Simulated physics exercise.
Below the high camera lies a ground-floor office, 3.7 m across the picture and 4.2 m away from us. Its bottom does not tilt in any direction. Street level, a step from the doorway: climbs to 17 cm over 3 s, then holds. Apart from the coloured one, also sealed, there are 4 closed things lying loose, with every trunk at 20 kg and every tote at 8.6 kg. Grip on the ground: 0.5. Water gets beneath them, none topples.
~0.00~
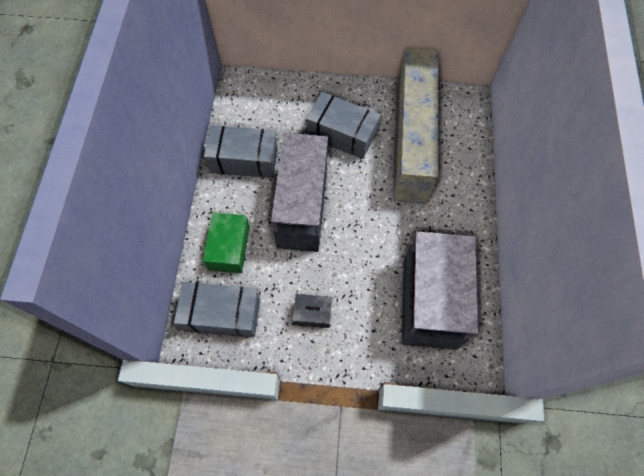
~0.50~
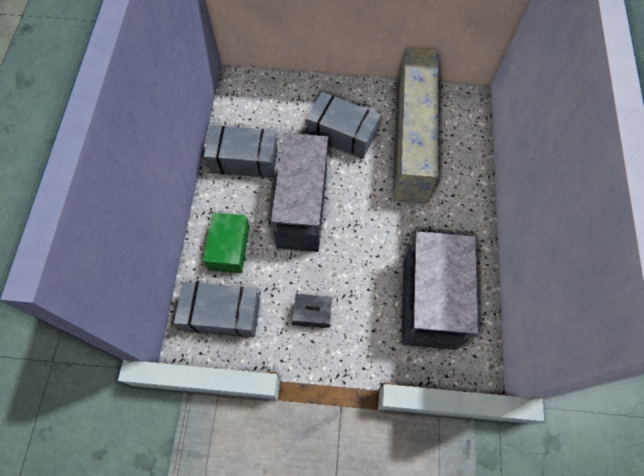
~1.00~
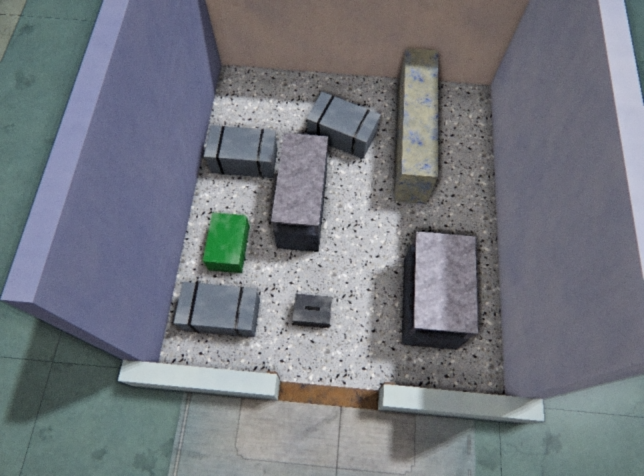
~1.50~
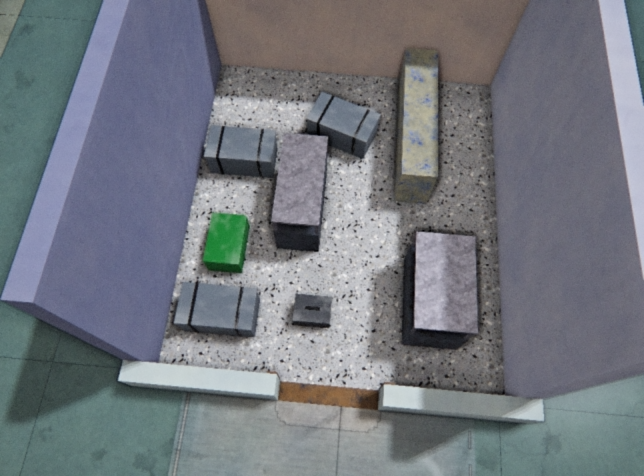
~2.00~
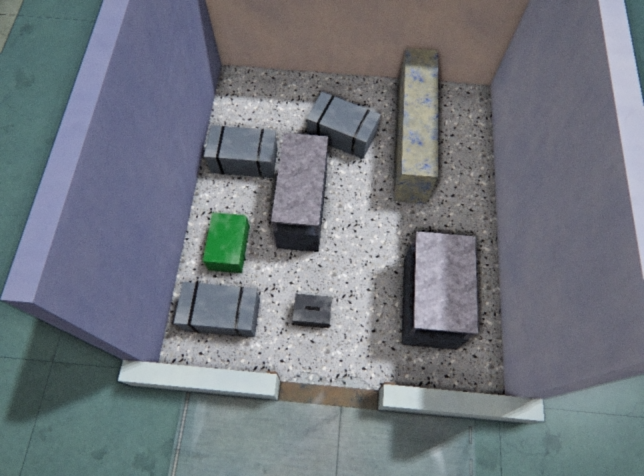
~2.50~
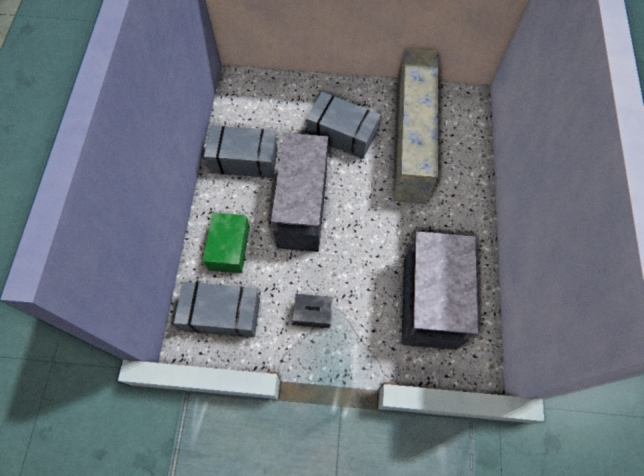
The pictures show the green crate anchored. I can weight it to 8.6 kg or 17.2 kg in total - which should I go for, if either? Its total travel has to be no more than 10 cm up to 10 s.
Neither will work.
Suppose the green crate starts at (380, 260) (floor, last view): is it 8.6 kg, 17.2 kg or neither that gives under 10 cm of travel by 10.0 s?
It turns out that no load succeeds.
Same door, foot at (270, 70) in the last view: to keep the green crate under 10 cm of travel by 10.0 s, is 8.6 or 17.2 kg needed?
Then no option works.
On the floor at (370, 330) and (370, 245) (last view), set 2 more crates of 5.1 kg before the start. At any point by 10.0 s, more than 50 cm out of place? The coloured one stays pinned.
The first comes out above the threshold, the second above the threshold.
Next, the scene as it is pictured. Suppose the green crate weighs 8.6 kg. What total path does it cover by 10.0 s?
All together it comes to about 80 cm.
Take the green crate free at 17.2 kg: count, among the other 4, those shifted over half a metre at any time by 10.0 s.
The total is 2.
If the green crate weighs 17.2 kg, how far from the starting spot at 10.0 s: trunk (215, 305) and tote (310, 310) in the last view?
Shifts: 20 cm / 60 cm.
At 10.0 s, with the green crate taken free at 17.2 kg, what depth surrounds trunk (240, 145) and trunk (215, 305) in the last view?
8 and 5 cm.
After 3.5 s the green crate would be 0 cm from its start with 8.6 kg and 0 cm from its start with 17.2 kg; 0 cm of water round it then.
After 4.5 s the green crate would be 3 cm from its start with 8.6 kg and 0 cm from its start with 17.2 kg; 3 cm of water round it then.
After 7.0 s the green crate would be 34 cm from its start with 8.6 kg and 3 cm from its start with 17.2 kg; 5 cm of water round it then.
After 10.0 s the green crate would be 41 cm from its start with 8.6 kg and 42 cm from its start with 17.2 kg; 8 cm of water round it then.
